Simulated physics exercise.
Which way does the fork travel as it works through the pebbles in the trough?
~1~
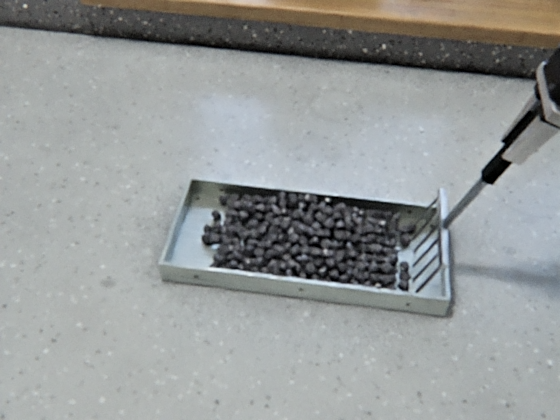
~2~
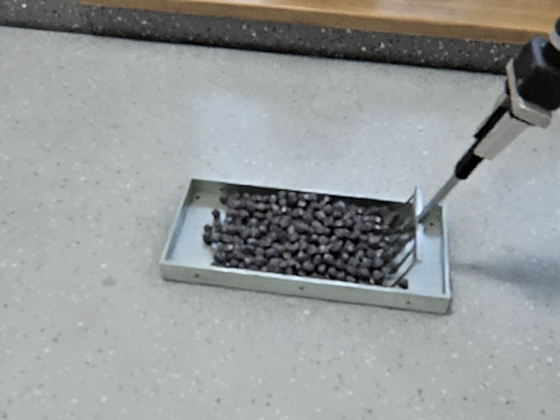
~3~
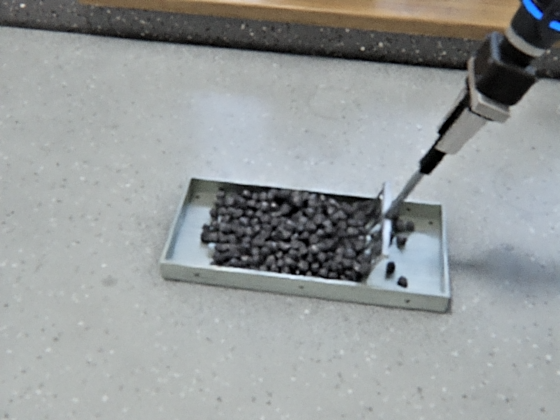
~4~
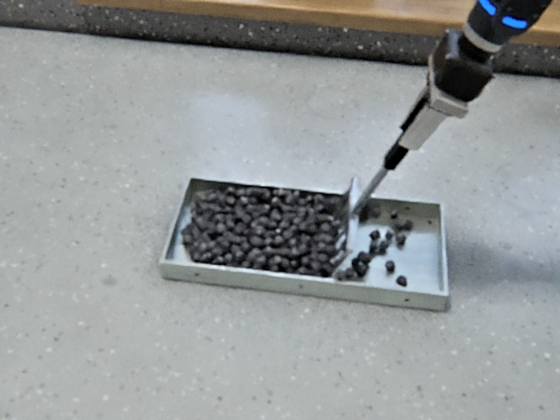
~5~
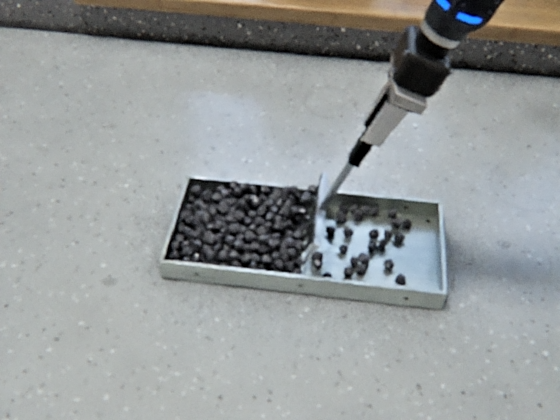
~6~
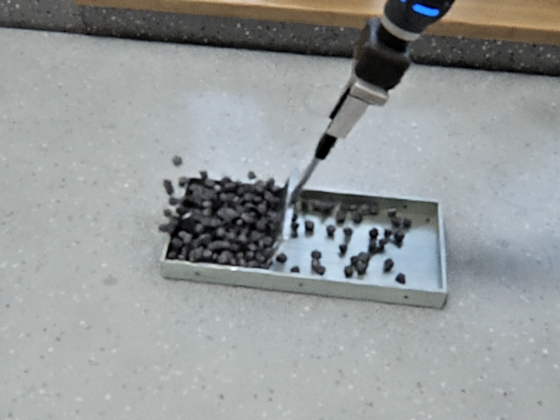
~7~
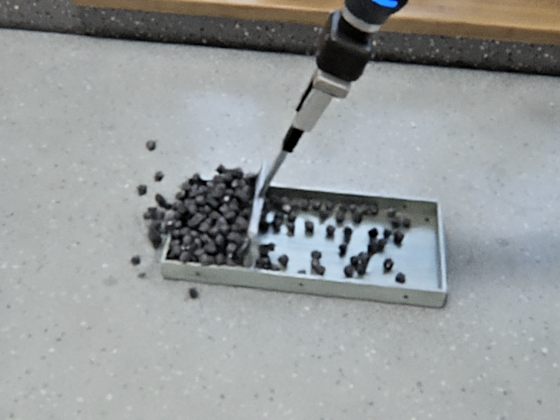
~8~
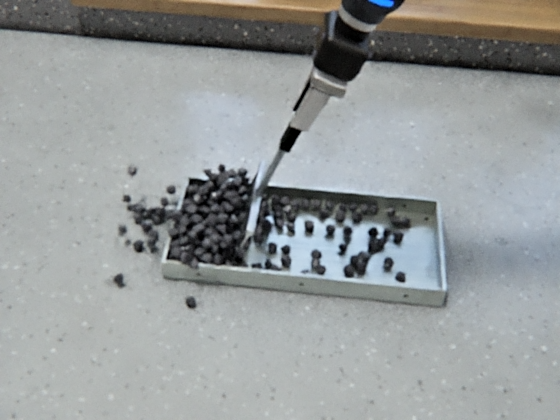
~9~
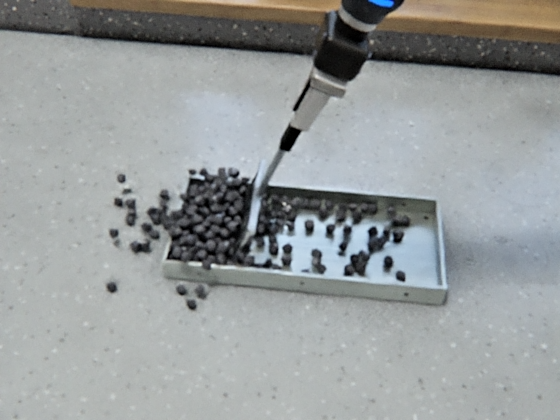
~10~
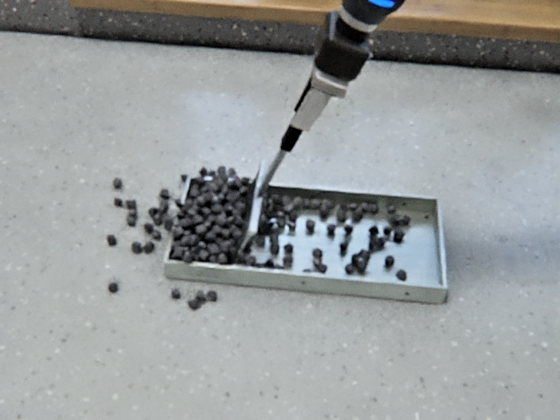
The fork moves to the left, pushing the pebbles toward the left end of the trough.
In a shallow metal trough, a fork pushes dark pebbles left until some spill out.
